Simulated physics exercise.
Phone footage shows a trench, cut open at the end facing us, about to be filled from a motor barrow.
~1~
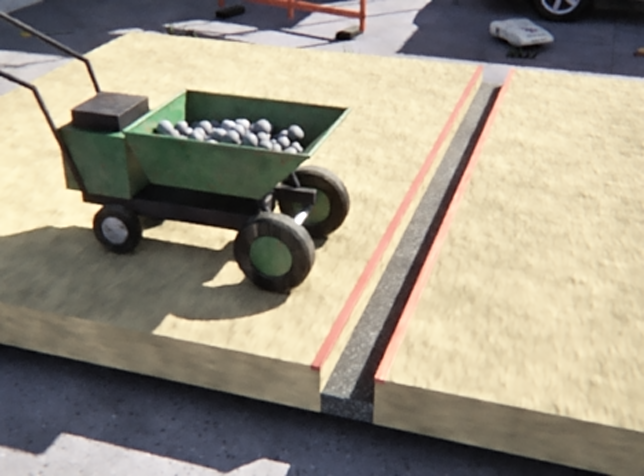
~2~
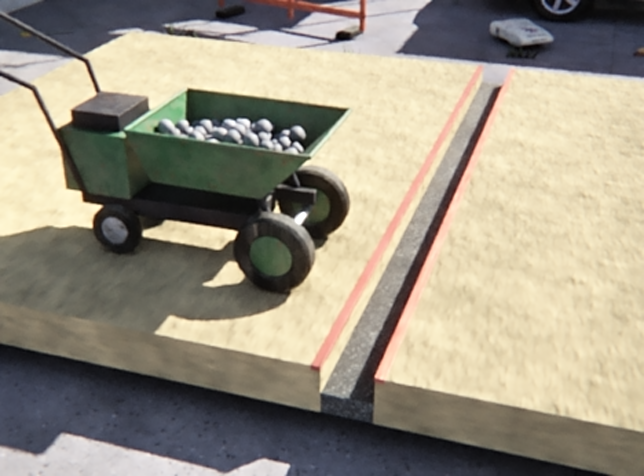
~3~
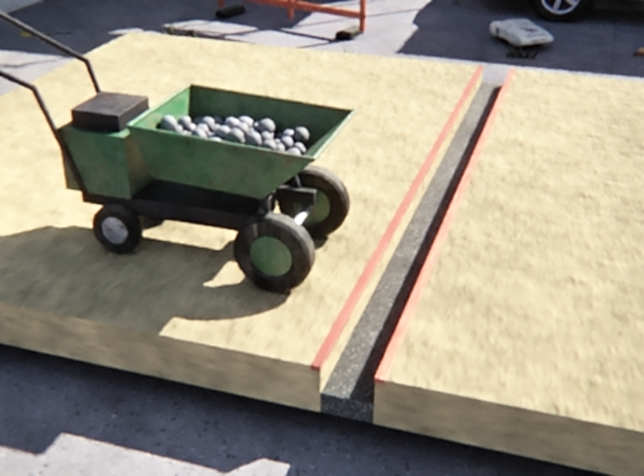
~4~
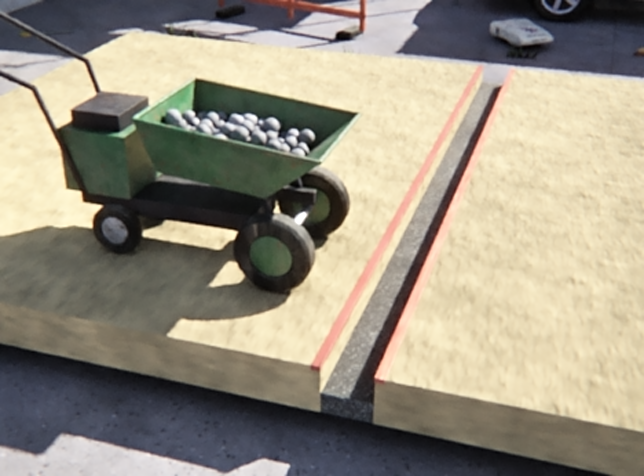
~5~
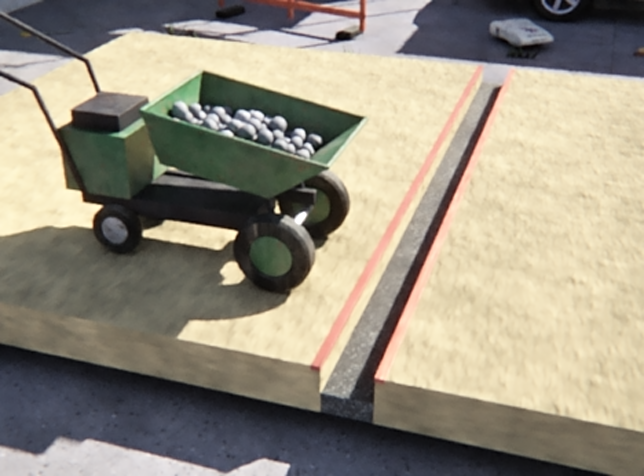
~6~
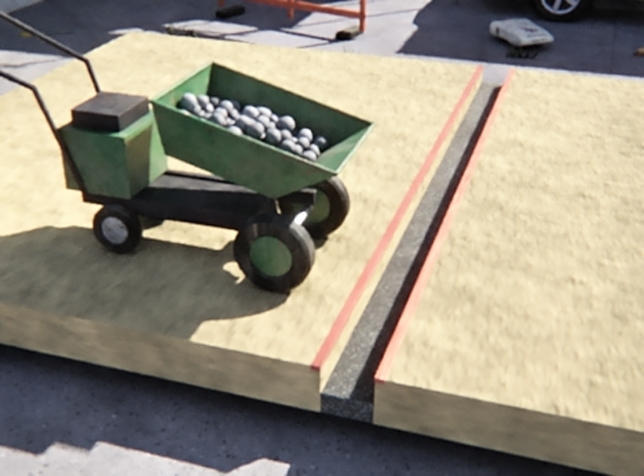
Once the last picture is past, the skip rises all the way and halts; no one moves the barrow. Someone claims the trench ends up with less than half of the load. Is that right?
Right.
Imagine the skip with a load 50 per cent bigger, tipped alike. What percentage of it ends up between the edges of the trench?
Share: Approx. 20 per cent.
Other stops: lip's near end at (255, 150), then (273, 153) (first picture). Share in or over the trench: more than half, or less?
From the first position beyond one half lands between the edges, from the second beyond one half.
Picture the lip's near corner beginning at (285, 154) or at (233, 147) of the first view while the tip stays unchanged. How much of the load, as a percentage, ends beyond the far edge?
Result: Try 1 = 30 %, try 2 = 0 %.
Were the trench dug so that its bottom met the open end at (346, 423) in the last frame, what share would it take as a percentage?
Something like 30 %.
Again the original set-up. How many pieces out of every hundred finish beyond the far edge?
I'd estimate about 70 per cent of the load.
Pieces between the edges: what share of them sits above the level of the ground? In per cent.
Roughly 15 percent.
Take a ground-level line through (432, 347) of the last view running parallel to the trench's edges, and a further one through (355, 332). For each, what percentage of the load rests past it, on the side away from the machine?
About 40 % and 90 %.
Soon, skip tipped steeply; all in the skip.
A while on, skip tipped right over; about two thirds in the skip; a small part in or heaped over the trench; about a quarter beyond it; a stray few falling.
Towards the end, skip tipped right over; a small part in the skip; about a quarter in or heaped over the trench; about two thirds beyond it.
Finally, skip tipped right over; a small part in the skip; about a quarter in or heaped over the trench; about two thirds beyond it.
